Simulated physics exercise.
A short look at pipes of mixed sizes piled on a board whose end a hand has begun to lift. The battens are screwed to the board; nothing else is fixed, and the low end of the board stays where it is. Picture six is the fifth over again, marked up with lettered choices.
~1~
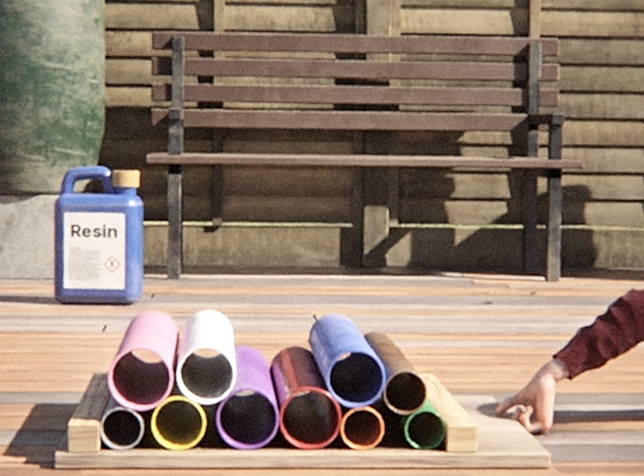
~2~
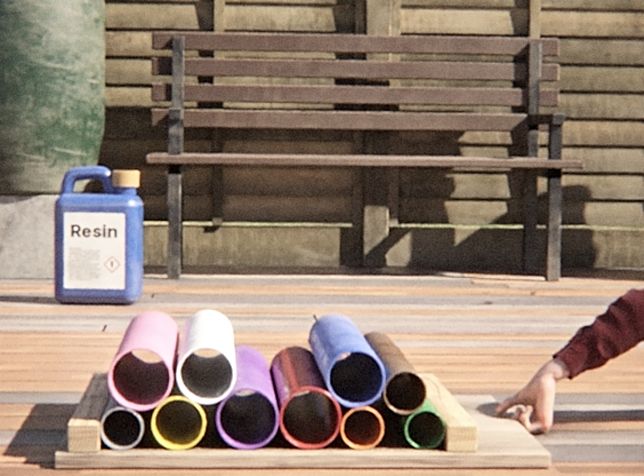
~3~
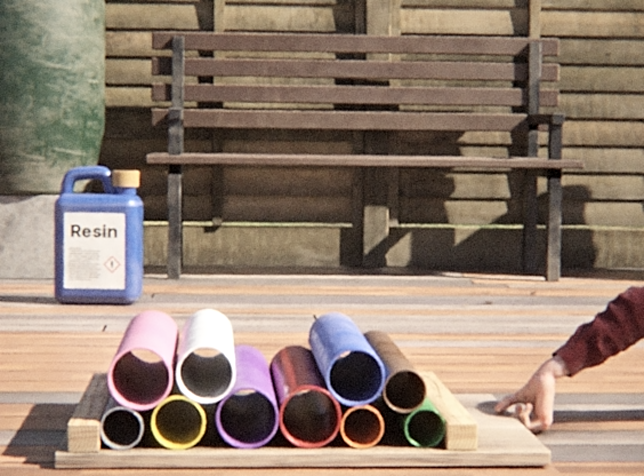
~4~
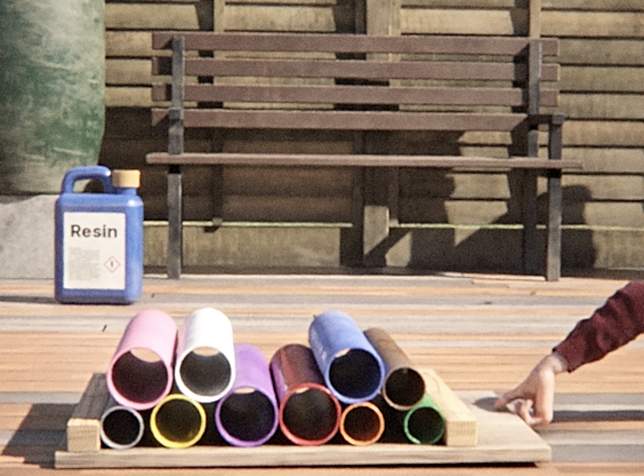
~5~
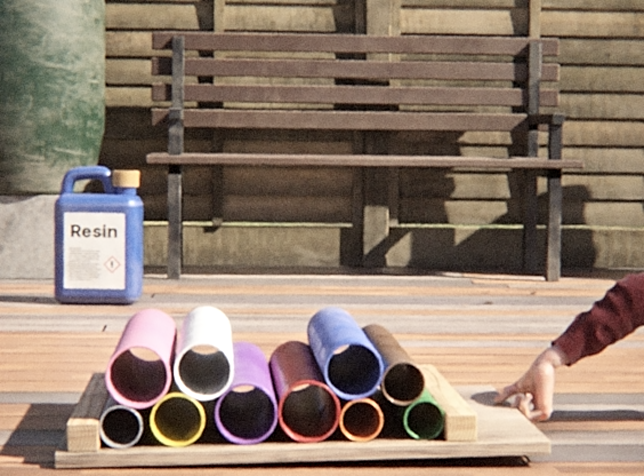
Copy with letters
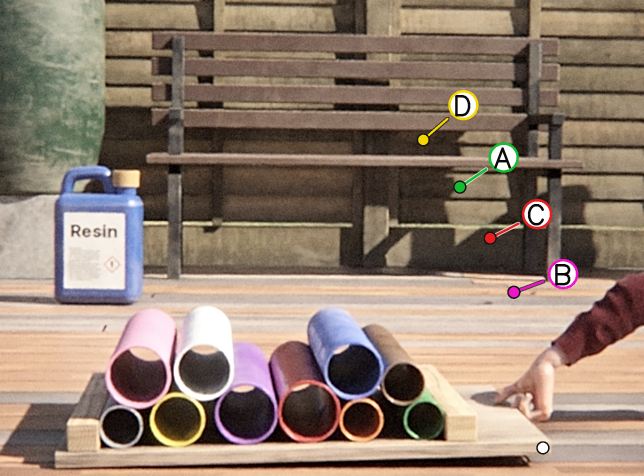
Colourful pipes stacked between battens on a board tilt very slightly as a hand lifts its right end.
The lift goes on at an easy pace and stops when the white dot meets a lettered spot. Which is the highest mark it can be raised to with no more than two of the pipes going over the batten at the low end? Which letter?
The answer is mark D.
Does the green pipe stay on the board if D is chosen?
Yes.
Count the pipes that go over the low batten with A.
It comes to two.
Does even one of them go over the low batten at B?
At B: Yes.
On the marked copy, A at (460, 187); B at (514, 292); C at (490, 238); D at (423, 140); the white dot at (543, 448).
With D. Early on, board at 21°.
Further on, board at 41°.
At the end, board at 42°, two over the low batten (pink, white).
As for the rest, A two over the low batten (pink, white); B one over the low batten (pink); C two over the low batten (pink, white).
